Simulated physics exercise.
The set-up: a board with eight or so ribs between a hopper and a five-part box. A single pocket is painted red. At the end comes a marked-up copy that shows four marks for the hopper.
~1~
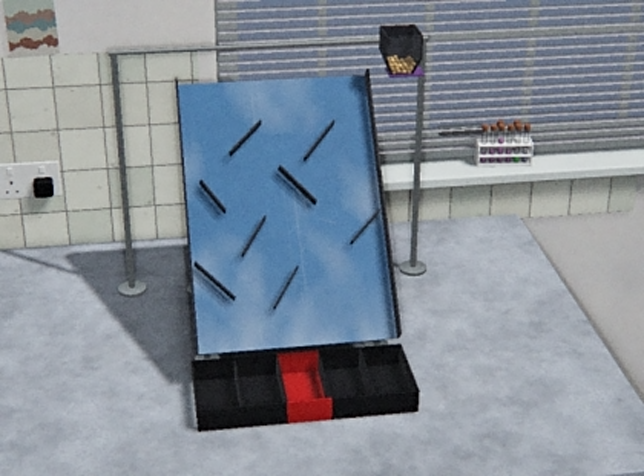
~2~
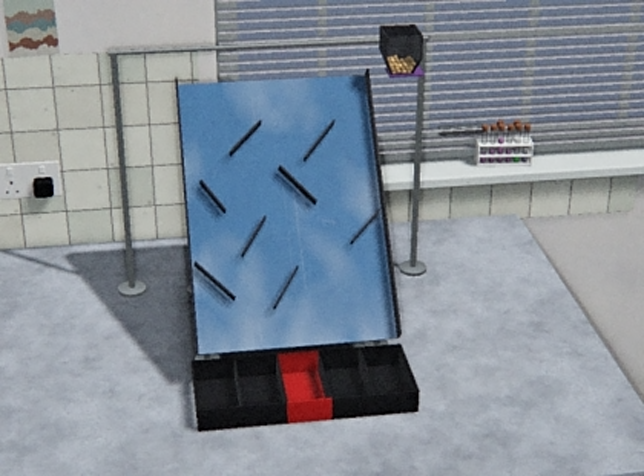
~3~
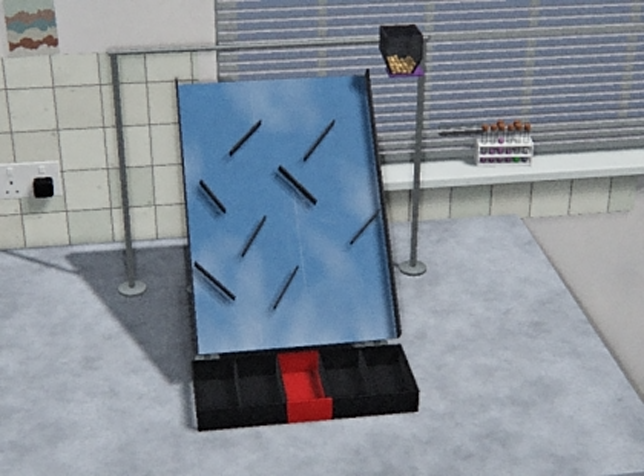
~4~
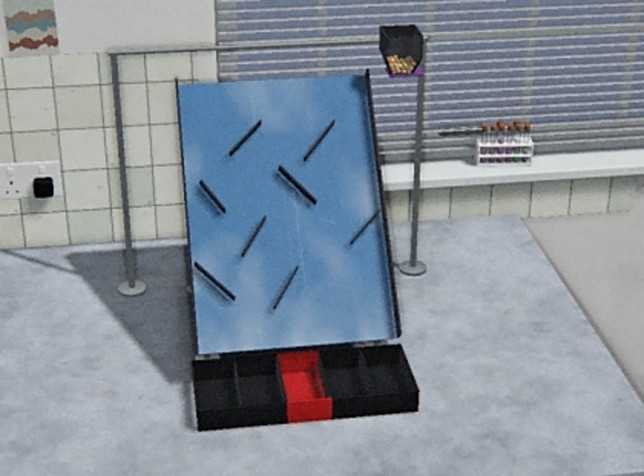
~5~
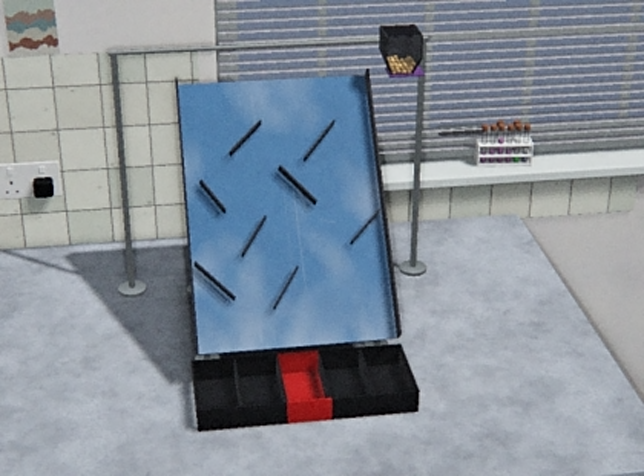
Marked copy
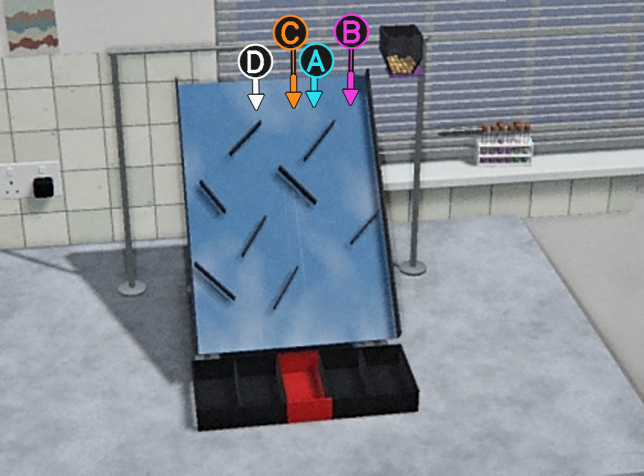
To begin with, a tilted blue board with dark angled ribs stands on a grey surface, a small black hopper of pale pieces at its upper right and a five-part box with a red middle pocket at its base. Throughout, nothing visibly moves, and the pieces stay in the hopper.
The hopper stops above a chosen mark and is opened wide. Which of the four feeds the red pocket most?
Choose B.
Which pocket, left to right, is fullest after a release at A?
The fourth from the left.
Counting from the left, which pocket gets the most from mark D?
The second from the left.
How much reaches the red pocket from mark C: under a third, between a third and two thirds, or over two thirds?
It is under a third.
On the marked copy, mark A meets the board at (314, 101); mark B meets the board at (350, 99); mark C meets the board at (293, 102); mark D meets the board at (256, 104).
For mark A, a small part in the red pocket, most in other pockets, a small part outside the box.
For mark B, about a third in the red pocket, about half in other pockets, a small part held on the board, a stray few outside the box.
For mark C, a stray few in the red pocket, most in other pockets, a small part outside the box.
For mark D, a small part in the red pocket, most in other pockets, a small part outside the box.
